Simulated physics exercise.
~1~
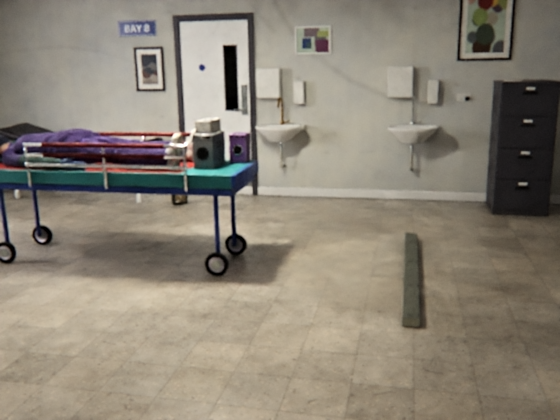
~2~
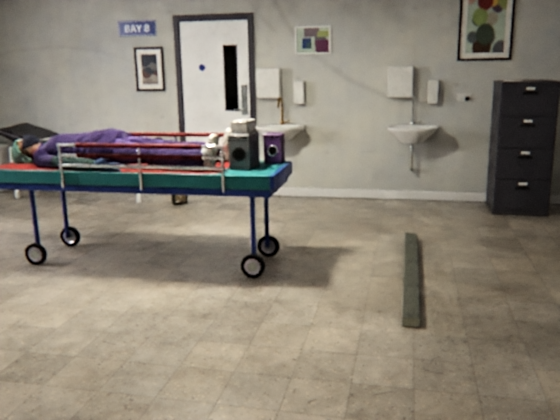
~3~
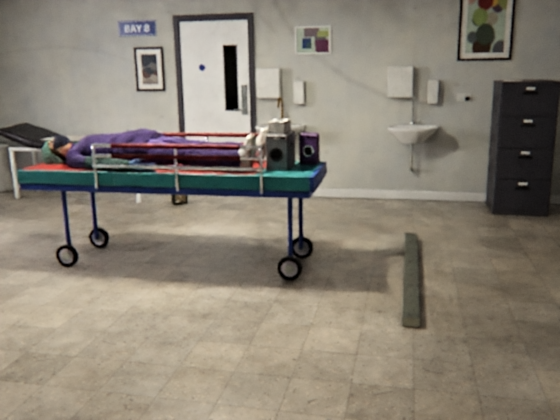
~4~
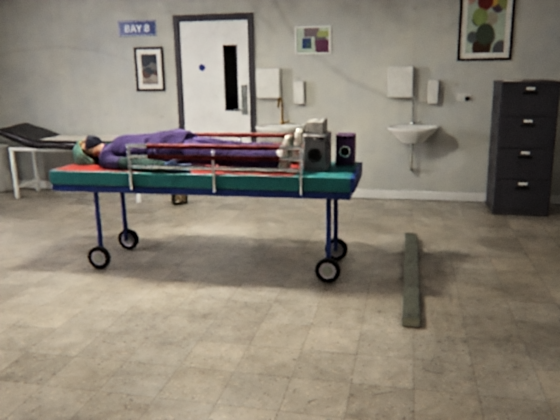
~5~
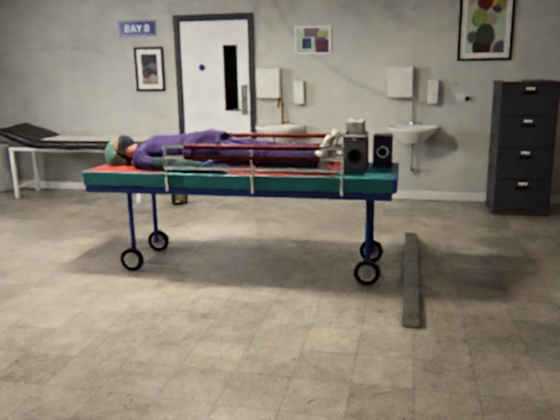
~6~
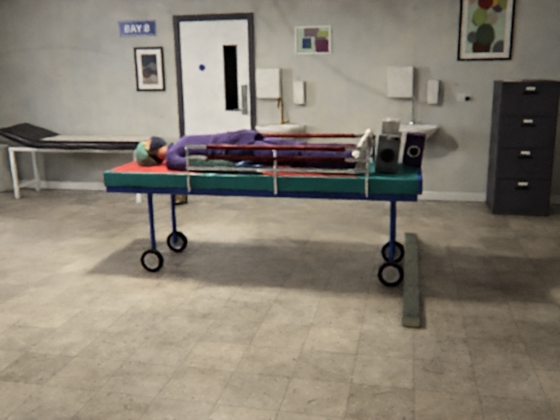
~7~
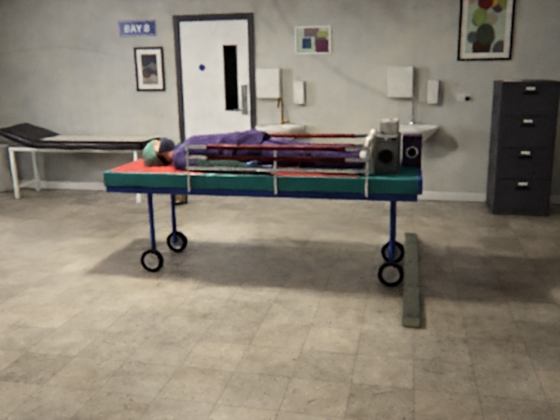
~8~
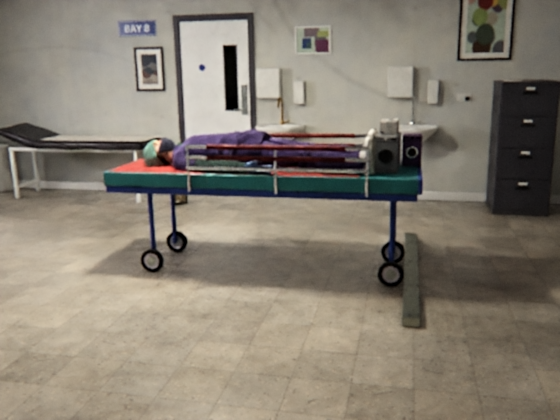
A trolley carrying a floppy figure in purple rolled right across a ward-like room and stopped short at a low strip on the floor. The person slid very slightly, while the white box, grey monitor and purple pump all stayed aboard, upright at the end.
